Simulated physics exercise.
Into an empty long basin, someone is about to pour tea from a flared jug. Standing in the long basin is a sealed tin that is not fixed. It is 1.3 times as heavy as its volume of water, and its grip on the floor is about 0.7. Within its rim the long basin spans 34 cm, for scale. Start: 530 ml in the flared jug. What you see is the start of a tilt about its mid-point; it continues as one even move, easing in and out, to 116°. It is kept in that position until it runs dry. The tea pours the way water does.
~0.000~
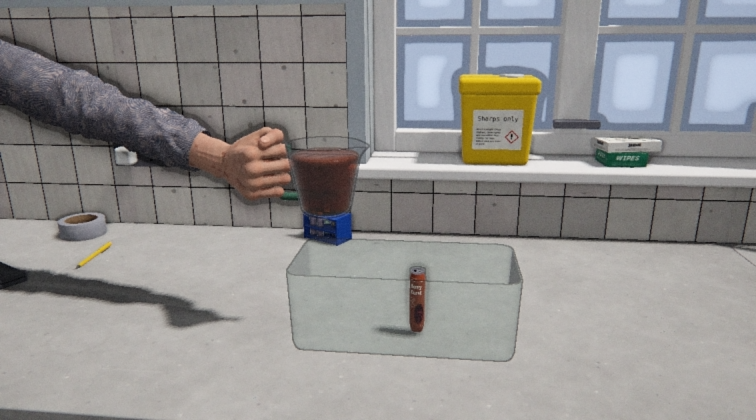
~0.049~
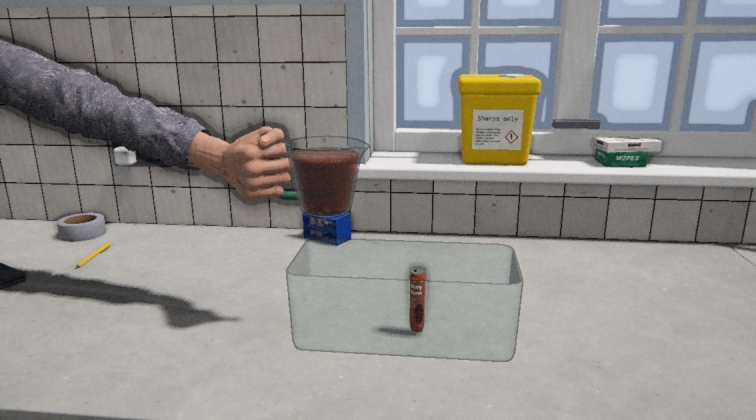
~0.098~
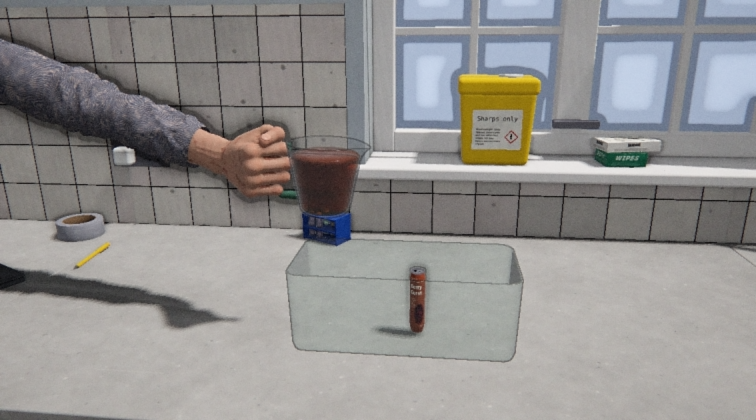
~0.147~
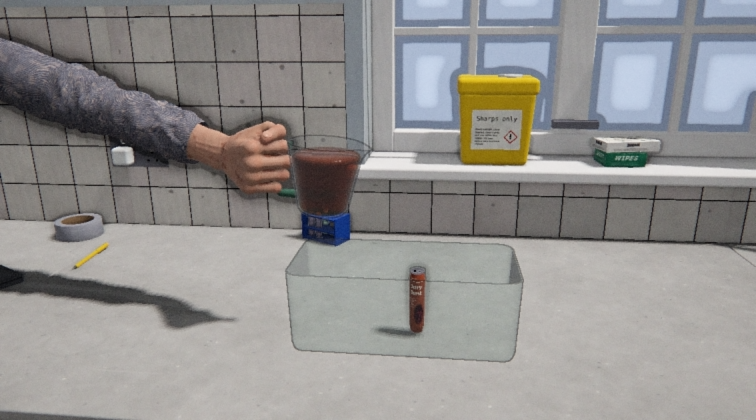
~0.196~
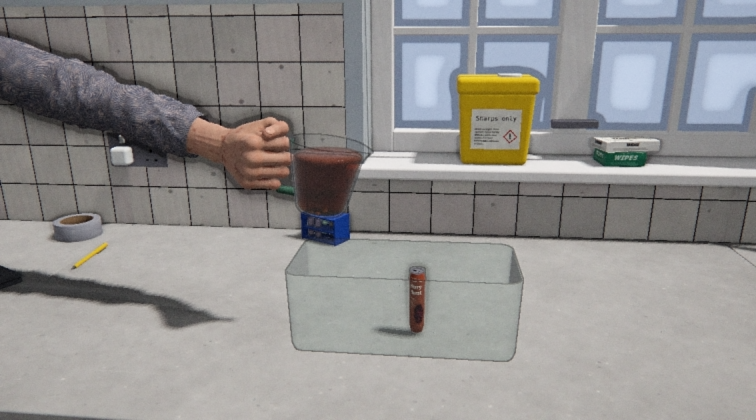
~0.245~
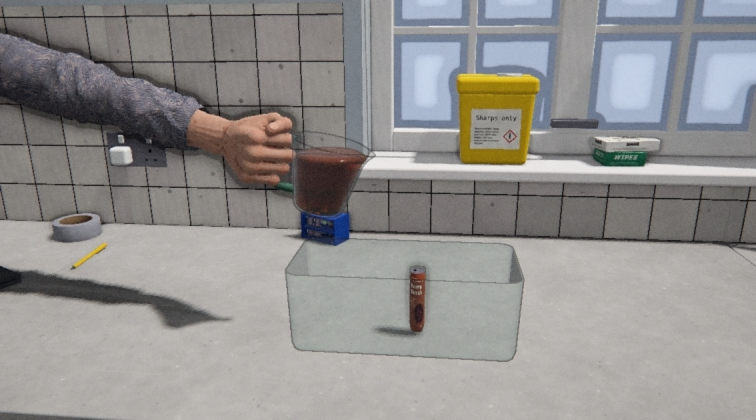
A flared jug of brown tea, beside a closed hand reaching in from the left, tilts slowly and slightly to the right above an empty clear basin, while a small reddish-brown tin and the other items around stay still.
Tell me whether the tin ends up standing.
It does not; it falls.
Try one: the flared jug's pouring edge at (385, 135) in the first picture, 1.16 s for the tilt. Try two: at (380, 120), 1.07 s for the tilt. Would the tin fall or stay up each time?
The tin overturns the first time and overturns the second time.
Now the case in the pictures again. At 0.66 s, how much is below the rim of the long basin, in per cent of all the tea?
The basin holds roughly 14 in a hundred parts at that moment.
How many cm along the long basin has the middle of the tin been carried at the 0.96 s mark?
Measured centre to centre, about 3 cm.
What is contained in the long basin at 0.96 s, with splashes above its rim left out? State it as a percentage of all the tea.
Some 86 percent.
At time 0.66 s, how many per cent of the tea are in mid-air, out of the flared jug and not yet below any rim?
I'd put it at about 24 percent.
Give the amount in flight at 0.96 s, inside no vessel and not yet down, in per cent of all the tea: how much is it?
Around 8 percent of the liquid.
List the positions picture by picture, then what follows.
Tilt 0°; pouring edge (370, 145); surface from (292, 152) to (360, 154); the long basin's rim runs from (297, 256) to (517, 264); the tin's top is at (418, 273), in the first frame.
Tilt 1°; pouring edge (370, 145); surface from (292, 152) to (360, 154), in the second frame.
Tilt 2°; pouring edge (371, 147); surface from (292, 152) to (361, 154), in the third frame.
Tilt 5°; pouring edge (372, 149); surface from (294, 151) to (362, 155), in the fourth frame.
Tilt 9°; pouring edge (374, 151); surface from (295, 152) to (364, 154), in the fifth frame.
Tilt 13°; pouring edge (376, 155); surface from (297, 153) to (368, 155), in the sixth frame.
By 0.66 s the tilt is 74° and 62 per cent is still to pour; the tin stands where it began.
By 0.96 s the tilt is 110° and 6 per cent is still to pour; the tin leans 5°.
By 1.28 s the tilt is 116° and 0 per cent is still to pour; the tin lies on its side.
By 1.62 s the tilt is 116° and 0 per cent is still to pour; the tin lies on its side.
At rest the tin lies on its side.
